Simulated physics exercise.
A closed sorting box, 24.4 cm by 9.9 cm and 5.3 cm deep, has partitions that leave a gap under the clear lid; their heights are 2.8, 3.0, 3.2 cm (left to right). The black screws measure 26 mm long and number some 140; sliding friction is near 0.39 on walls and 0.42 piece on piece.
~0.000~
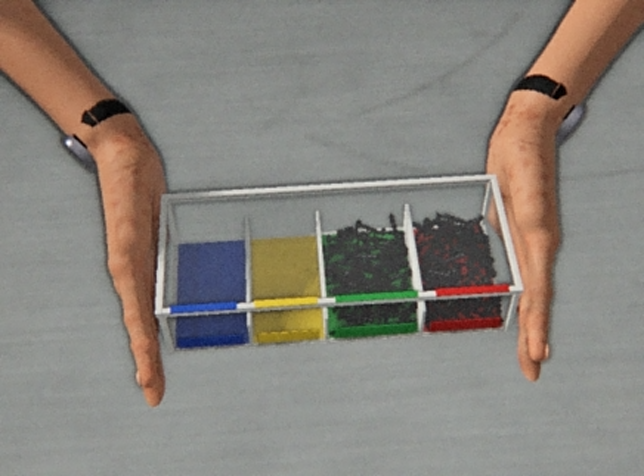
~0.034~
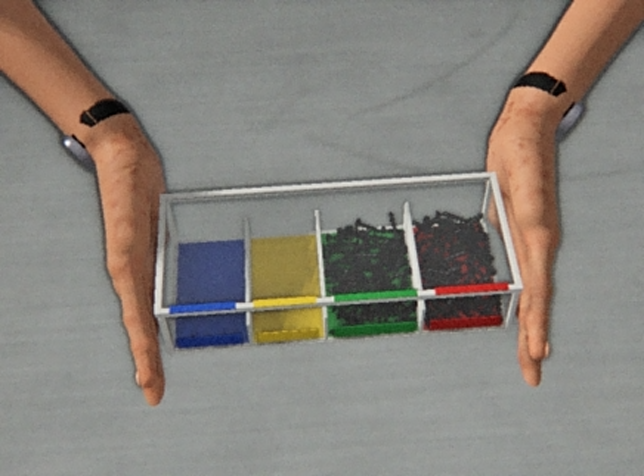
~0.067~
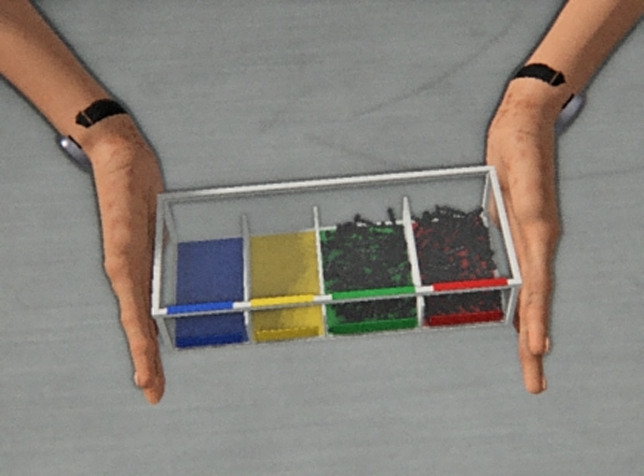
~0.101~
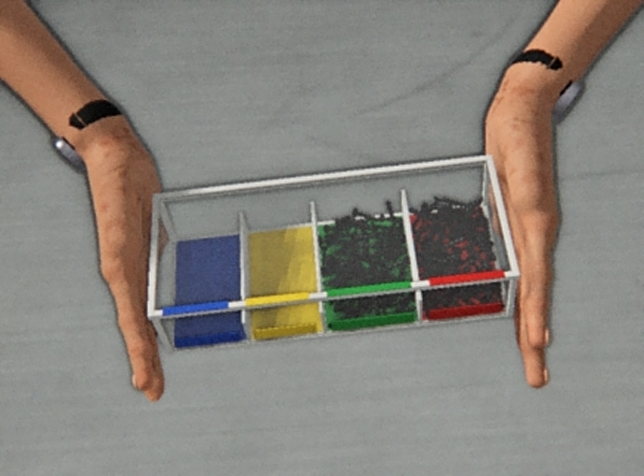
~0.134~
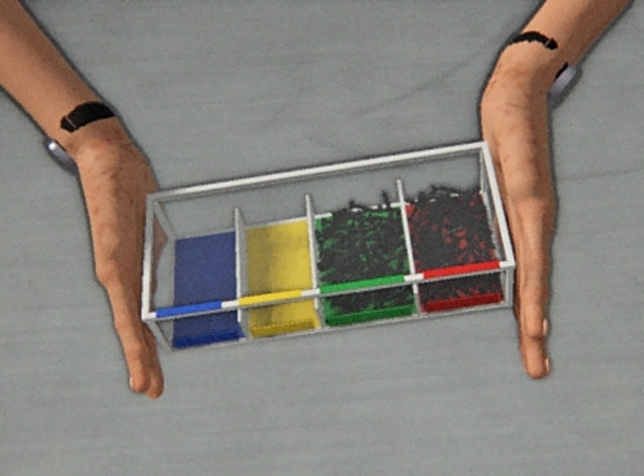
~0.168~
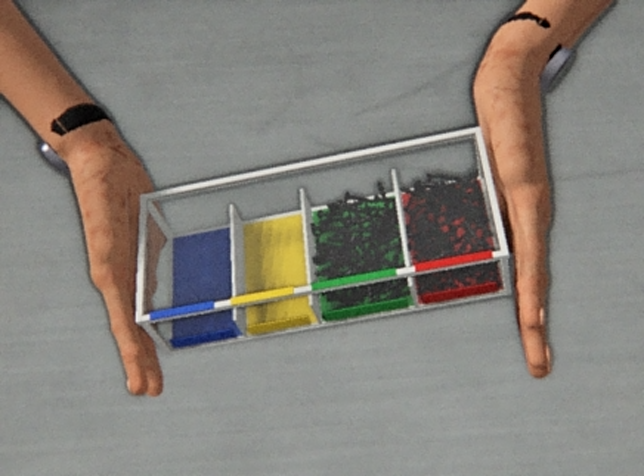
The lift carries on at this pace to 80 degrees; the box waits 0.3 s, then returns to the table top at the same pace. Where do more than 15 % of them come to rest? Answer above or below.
Red above, blue above, green above, yellow below.
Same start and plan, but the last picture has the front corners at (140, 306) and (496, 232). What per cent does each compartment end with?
Red 25; blue 35; green 35; yellow 5.
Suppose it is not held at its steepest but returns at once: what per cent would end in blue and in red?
Then: Blue 20, red 30.
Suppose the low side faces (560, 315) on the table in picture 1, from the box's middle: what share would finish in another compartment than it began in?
About 20 per cent.
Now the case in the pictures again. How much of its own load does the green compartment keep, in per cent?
About 60 per cent.
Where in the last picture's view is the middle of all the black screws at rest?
At about (339, 297).
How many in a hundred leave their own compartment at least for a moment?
Some 40 per cent.
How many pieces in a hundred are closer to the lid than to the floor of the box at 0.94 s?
Roughly 40 per cent.
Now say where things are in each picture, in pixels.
In the first frame, box tilt 0 degrees, front corners at (162, 311) and (516, 288); red 50 %, green 50 %.
In the second frame, box tilt 1 degrees, front corners at (161, 311) and (516, 286).
In the third frame, box tilt 2 degrees, front corners at (159, 311) and (515, 281).
In the fourth frame, box tilt 5 degrees, front corners at (155, 313) and (513, 273), lowest corner left front.
In the fifth frame, box tilt 9 degrees, front corners at (149, 315) and (508, 263), lowest corner left front.
In the sixth frame, box tilt 13 degrees, front corners at (143, 317) and (502, 252), lowest corner left front; red 50 %, green 50 %. Its pace works out near 120 degrees a second.
Then, at 0.94 s, tilt 80 degrees; red 35 %, blue 15 %, green 40 %, yellow 10 %.
After 1.45 s, tilt 44 degrees; red 30 %, blue 30 %, green 35 %, yellow 5 %.
After 2.03 s, tilt 0 degrees; red 30 %, blue 30 %, green 35 %, yellow 5 %.
By 2.9 s all is still; red 30 %, blue 30 %, green 35 %, yellow 5 %.
